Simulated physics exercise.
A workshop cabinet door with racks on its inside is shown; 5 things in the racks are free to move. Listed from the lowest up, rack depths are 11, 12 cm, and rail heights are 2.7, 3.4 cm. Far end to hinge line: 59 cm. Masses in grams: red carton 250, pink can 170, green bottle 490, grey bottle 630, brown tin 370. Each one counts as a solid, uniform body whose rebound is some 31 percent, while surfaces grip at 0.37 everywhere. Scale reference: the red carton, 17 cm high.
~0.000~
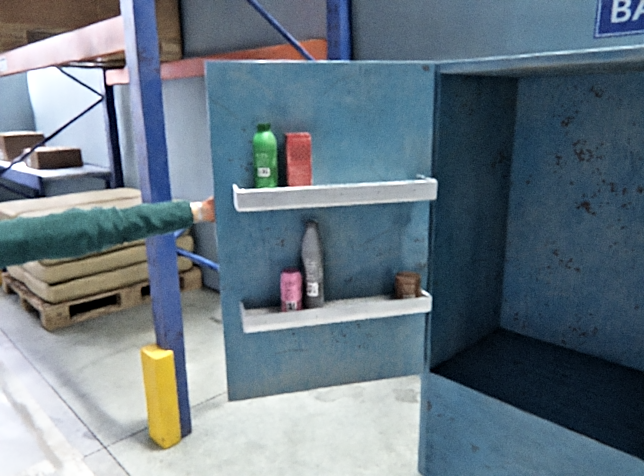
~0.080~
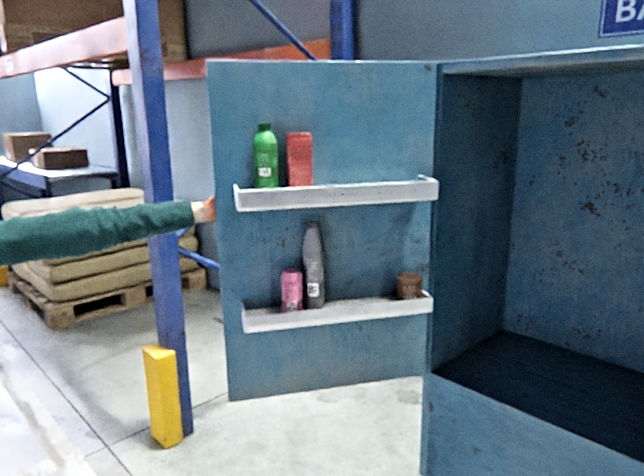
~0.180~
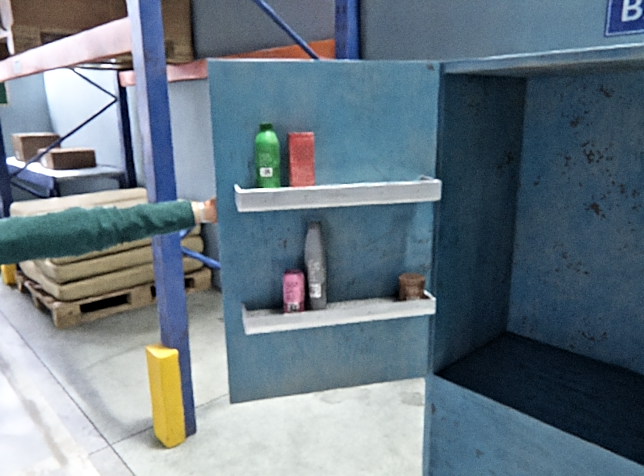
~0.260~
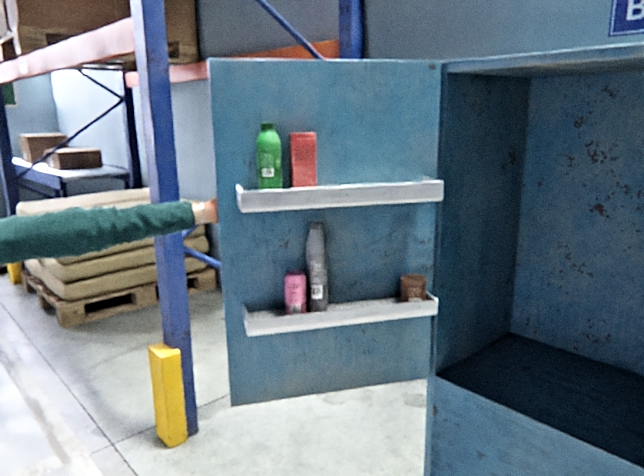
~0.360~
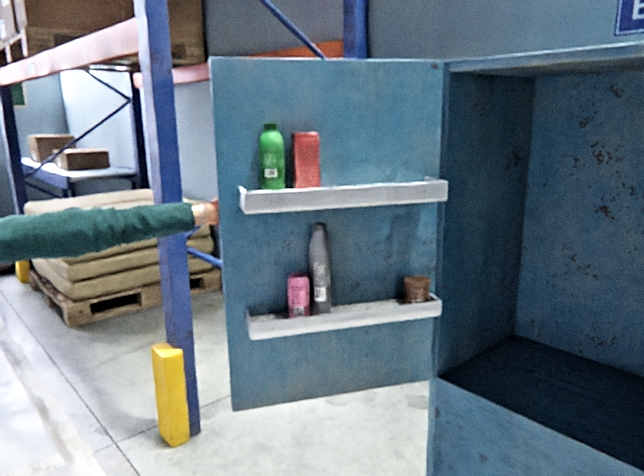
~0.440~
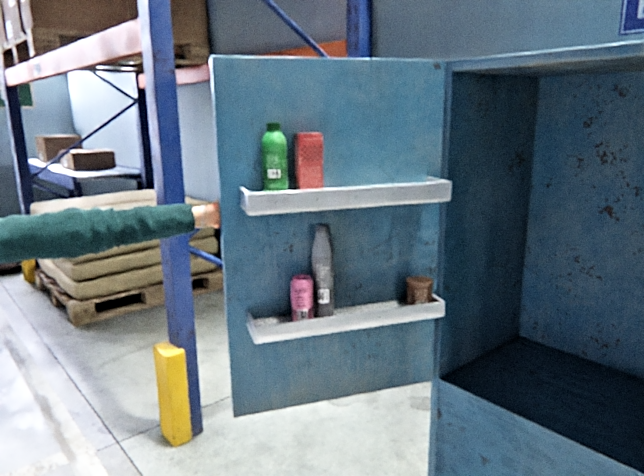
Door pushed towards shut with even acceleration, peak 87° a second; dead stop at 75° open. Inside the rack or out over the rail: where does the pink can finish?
Inside the rack.
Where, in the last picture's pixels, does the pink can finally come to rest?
End position: Roughly (392, 331).
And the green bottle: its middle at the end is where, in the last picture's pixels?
Near (383, 173).
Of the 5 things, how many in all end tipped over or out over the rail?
Total count: 2.
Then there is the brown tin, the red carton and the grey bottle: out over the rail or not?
When everything stops, the brown tin is still in bounds, the red carton is out of bounds, and the grey bottle is out of bounds.
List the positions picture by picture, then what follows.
In the first picture, open by 120°; pink can (292, 293); red carton (298, 165).
In the second picture, open by 120°; grey bottle (313, 266); brown tin (409, 289).
In the third picture, open by 119°; red carton (301, 165); green bottle (267, 161).
In the fourth picture, open by 118°; grey bottle (317, 268); brown tin (414, 290).
In the fifth picture, open by 115°; red carton (306, 165); green bottle (272, 162).
In the sixth picture, open by 112°; pink can (302, 300); grey bottle (323, 271).
By 1.24 s, open by 75°; pink can tilted 4° near (394, 331); grey bottle tilted 24°; red carton tilted 24°.
By 1.64 s, open by 75°; red carton and grey bottle now out over the rail; pink can tilted 4° near (391, 331); green bottle tilted 6°.
By 1.94 s, open by 75°; green bottle tilted 3°.
When it is over (2.7 s), out over the rail, red carton and grey bottle; the other 3 within 5 cm of the start. In the last view, pink can near (392, 331).
